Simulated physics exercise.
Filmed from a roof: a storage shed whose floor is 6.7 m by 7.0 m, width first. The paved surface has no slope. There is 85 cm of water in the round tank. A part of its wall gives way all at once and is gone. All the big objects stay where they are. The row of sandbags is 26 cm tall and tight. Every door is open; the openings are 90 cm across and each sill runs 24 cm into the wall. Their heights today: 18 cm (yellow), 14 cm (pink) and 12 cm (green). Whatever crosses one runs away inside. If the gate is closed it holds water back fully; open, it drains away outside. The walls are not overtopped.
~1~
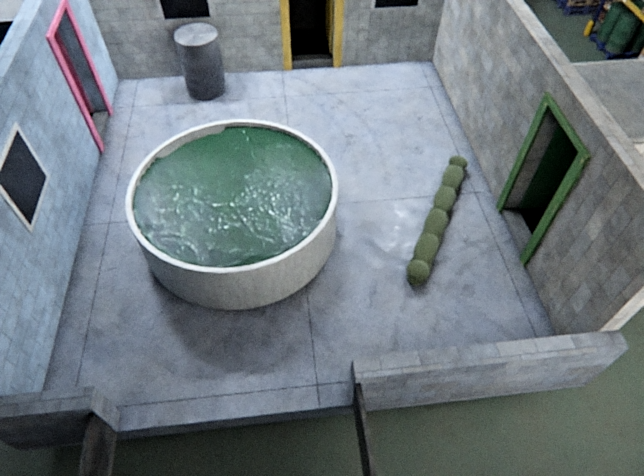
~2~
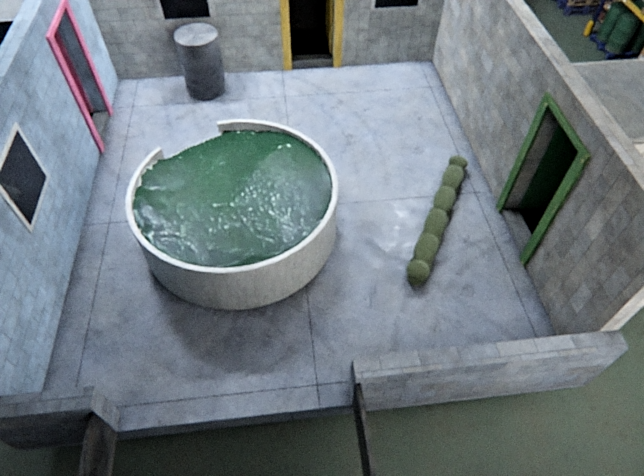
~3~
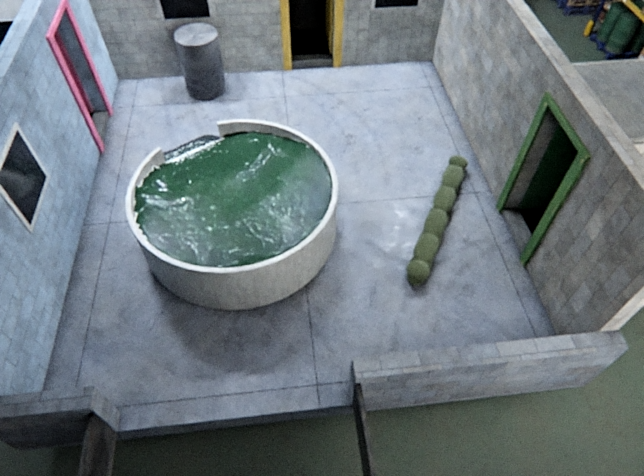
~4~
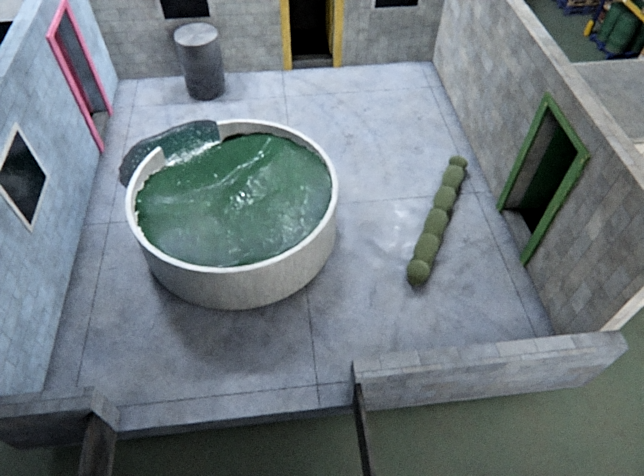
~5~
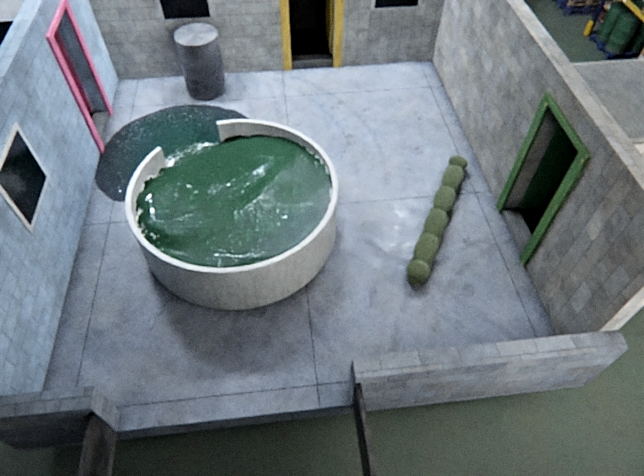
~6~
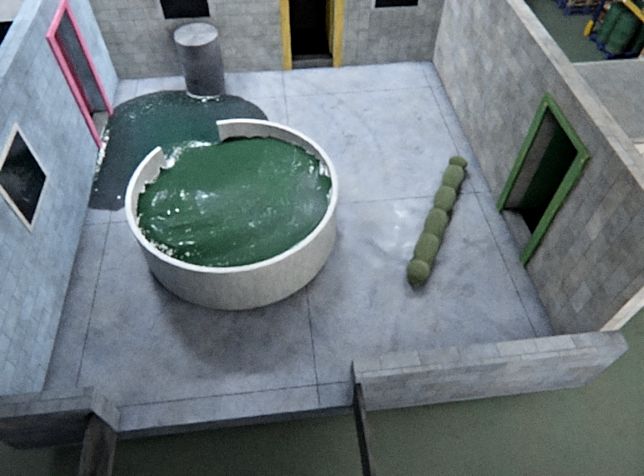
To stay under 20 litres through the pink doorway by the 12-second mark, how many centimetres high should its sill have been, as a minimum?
Some 39 cm above the ground.
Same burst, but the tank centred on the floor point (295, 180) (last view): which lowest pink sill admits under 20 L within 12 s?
About 38 cm.
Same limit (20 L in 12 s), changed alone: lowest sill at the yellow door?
About 9.5 cm at yellow.
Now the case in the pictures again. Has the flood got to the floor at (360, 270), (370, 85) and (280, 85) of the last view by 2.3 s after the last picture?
In turn: Dry, wet, under water.
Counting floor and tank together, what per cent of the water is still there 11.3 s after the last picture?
Roughly 78 in a hundred.
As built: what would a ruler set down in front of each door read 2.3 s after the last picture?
Depths in cm: Yellow 14, pink 40, green 0.
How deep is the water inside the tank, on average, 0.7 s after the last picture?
Roughly 65 cm on average.
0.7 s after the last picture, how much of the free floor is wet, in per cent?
About 20 per cent.
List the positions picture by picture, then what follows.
In the first picture, still water, 85 cm deep, in the round tank at (234, 190); the pink door at (85, 85) is dry.
In the second picture, the front is at a hidden place, 0.3 m from the gap on the far side; 0.3 m2 of floor is wet, 85 cm left at the back.
In the third picture, the gap is on the far side, the front 0.9 m out at a hidden place; the back of the round tank holds 85 cm.
In the fourth picture, water pours out on the far side and has run 1.4 m, to (147, 141); about 9 cm deep outside, 85 cm at the back.
In the fifth picture, the gap is on the far side, the front 2.0 m out at (144, 119); the back of the round tank holds 85 cm.
In the sixth picture, water pours out on the far side and has run 2.7 m, to (129, 103); about 6 cm deep outside, 84 cm at the back; water is at the pink door at (85, 85).
Then, 0.7 s after the last picture water covers 20 % of the floor, deepest (62 cm) near (118, 84); 33 cm at the pink door, 32 litres in over its 14 cm sill.
Then, 2.3 s after the last picture water covers 35 % of the floor, deepest (44 cm) near (154, 82); 40 cm at the pink door, 251 litres in over its 14 cm sill.
Then, 11.3 s after the last picture water covers 95 % of the floor, deepest (16 cm) near (188, 85); 14 cm at the pink door, 738 litres in over its 14 cm sill.
At the pink door as built, the water peaked near 41 cm, 2.5 s after the last picture.
With a sill of 35.5 cm, 40 litres would have come in within the 12 s; with 48.5 cm, 1 litre. So under 20 litres takes about 39 cm.
